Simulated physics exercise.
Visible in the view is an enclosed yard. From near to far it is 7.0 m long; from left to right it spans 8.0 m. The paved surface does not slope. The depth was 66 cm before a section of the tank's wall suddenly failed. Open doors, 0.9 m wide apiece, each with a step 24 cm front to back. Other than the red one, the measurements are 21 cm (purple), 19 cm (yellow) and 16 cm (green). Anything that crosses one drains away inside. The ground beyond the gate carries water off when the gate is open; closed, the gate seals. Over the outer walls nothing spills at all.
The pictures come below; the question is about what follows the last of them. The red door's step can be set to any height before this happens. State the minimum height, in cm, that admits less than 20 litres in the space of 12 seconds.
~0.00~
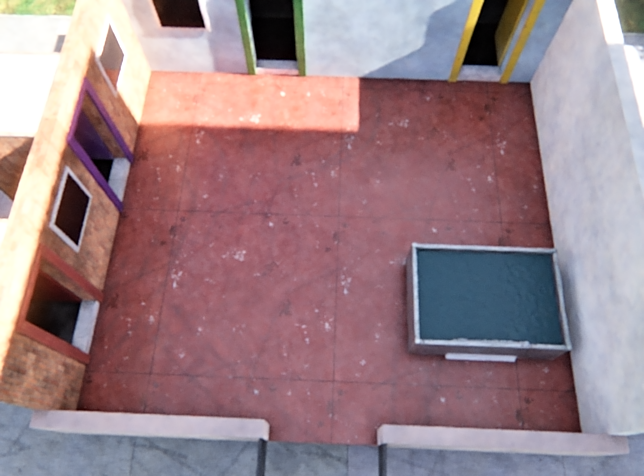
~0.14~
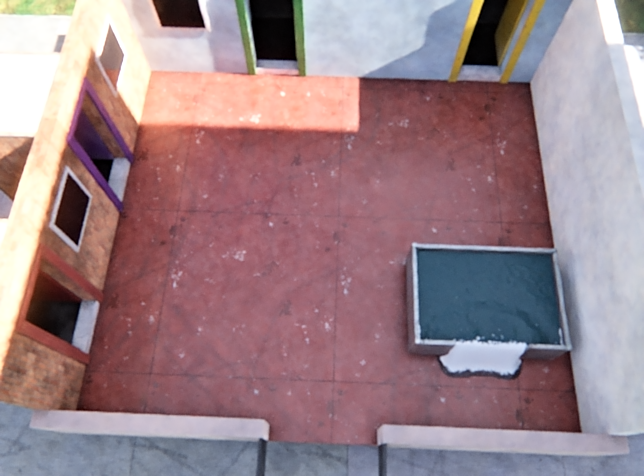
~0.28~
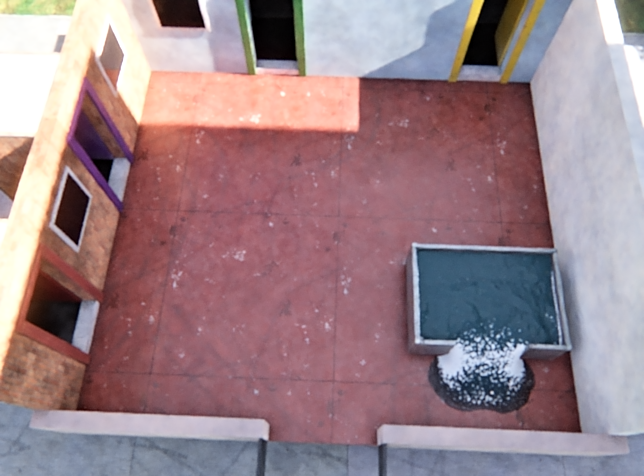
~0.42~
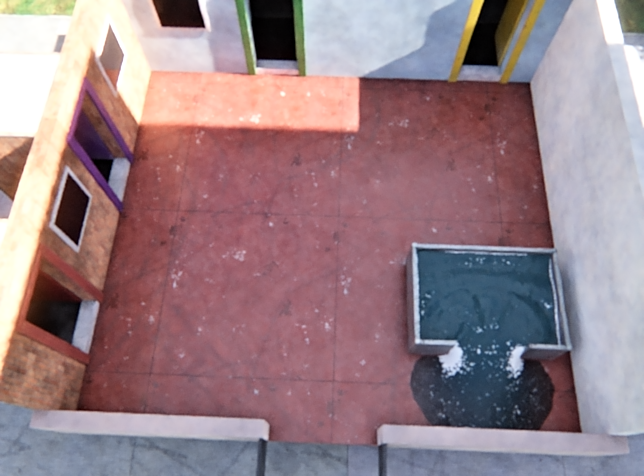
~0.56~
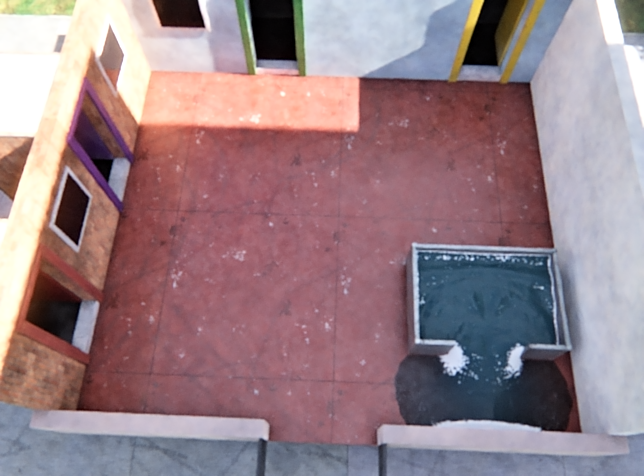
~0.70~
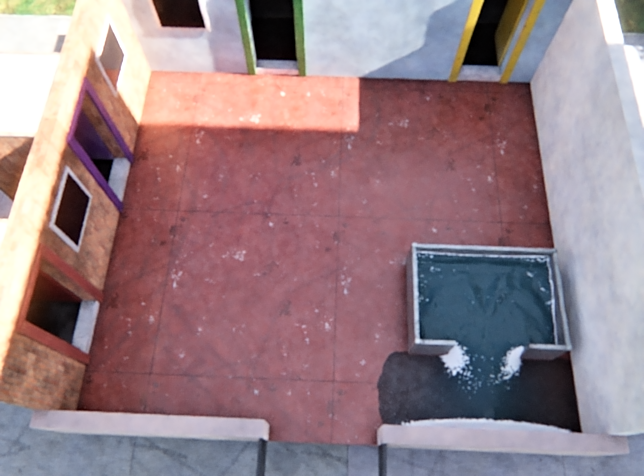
7 cm, roughly.
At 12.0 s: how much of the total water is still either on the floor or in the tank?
Water still present: Approx. 92 %.
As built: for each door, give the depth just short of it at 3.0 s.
Purple door 0 cm, red door 0 cm, yellow door 0 cm, green door 0 cm.
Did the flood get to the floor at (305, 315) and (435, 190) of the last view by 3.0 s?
First soaked, then untouched.
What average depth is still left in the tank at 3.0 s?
Roughly 26 cm on average.
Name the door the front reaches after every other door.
That would be the green door.
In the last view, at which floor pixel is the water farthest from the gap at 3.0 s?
Around (76, 415).
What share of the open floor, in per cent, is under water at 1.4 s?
Some 10 per cent is wet.
After 1.4 s water covers 10 % of the floor, deepest (58 cm) near (579, 437); it has not reached the red door.
After 3.0 s water covers 40 % of the floor, deepest (30 cm) near (486, 433); it has not reached the red door.
After 12.0 s water covers 85 % of the floor, deepest (8 cm) near (486, 433); 5 cm at the red door, 0 litres in over its 16 cm step.
At the red door as built, the water arrived by 3.2 s and peaked near 11 cm at 3.4 s.
With a step of 5.5 cm, 43 litres would have come in within the 12 s; with 7.5 cm, 14 litres. So under 20 litres takes about 7 cm.
